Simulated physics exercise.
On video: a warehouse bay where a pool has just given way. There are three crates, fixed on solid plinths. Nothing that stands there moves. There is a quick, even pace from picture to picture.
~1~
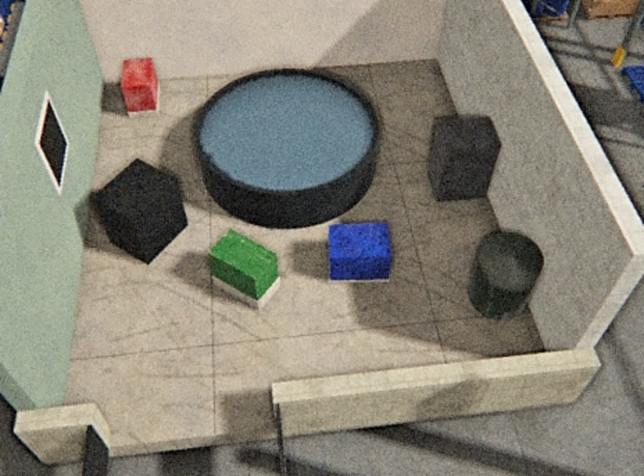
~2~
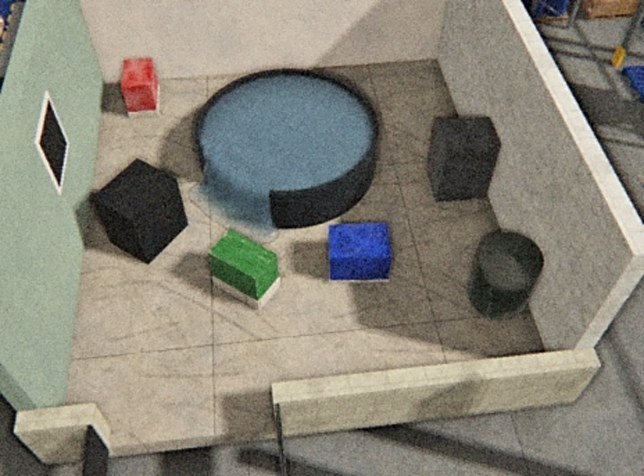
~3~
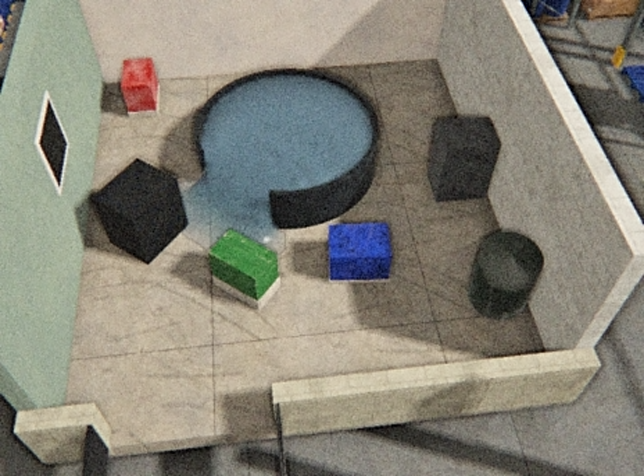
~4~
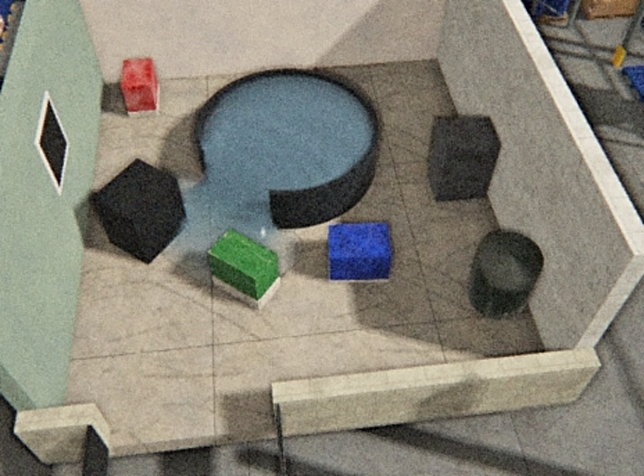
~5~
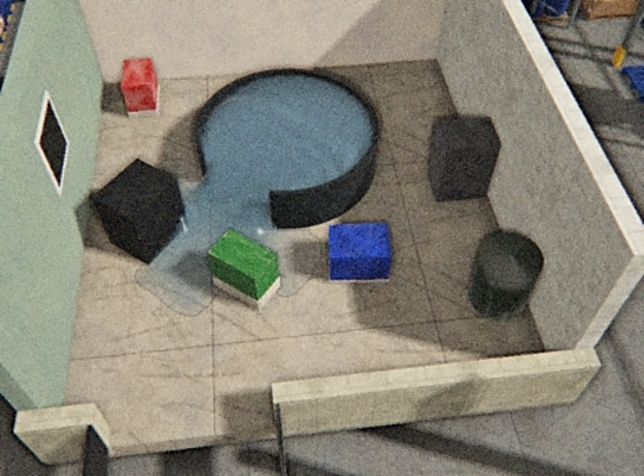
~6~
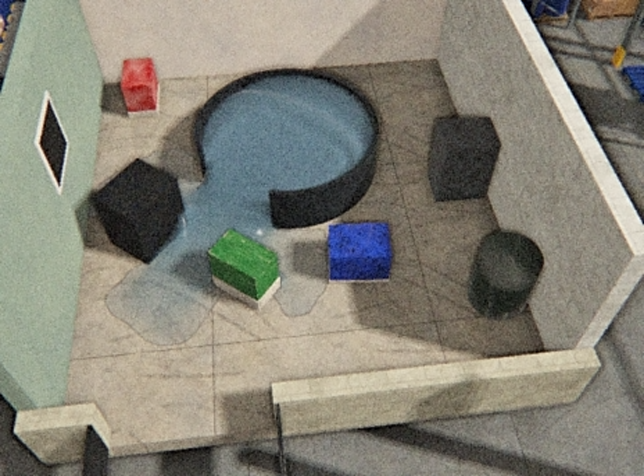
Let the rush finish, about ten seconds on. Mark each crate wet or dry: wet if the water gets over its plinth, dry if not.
Blue crate wet, green crate wet, red crate wet.
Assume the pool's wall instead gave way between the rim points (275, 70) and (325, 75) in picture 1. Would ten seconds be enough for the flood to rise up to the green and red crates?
Then: The green one is safe; the red one takes water.
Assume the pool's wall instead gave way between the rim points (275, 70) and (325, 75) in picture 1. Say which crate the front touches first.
The red one.
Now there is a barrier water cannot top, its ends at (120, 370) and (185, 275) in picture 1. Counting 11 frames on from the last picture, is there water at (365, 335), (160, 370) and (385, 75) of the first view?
As listed: Covered, covered, dry.
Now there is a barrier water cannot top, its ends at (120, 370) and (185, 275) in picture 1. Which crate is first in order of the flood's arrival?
First is the green one.
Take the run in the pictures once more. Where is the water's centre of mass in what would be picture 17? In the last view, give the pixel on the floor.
About (241, 206).
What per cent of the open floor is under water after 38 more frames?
By my count, 90 percent.
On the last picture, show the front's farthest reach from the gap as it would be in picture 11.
I reckon the front has reached (62, 433) by then.
A moment on, water covers 30 % of the floor; the blue crate water round its plinth, the green crate water round its plinth, the red crate not reached.
Next, water covers 50 % of the floor; the blue crate water round its plinth, the green crate water round its plinth, the red crate water round its plinth.
Then, water covers 65 % of the floor; the blue crate water round its plinth, the green crate water round its plinth, the red crate water round its plinth.
Later, water covers 90 % of the floor; the blue crate water round its plinth, the green crate water round its plinth, the red crate water round its plinth.
In the end, water covers 100 % of the floor; the blue crate was topped, the green crate was topped, the red crate was topped.
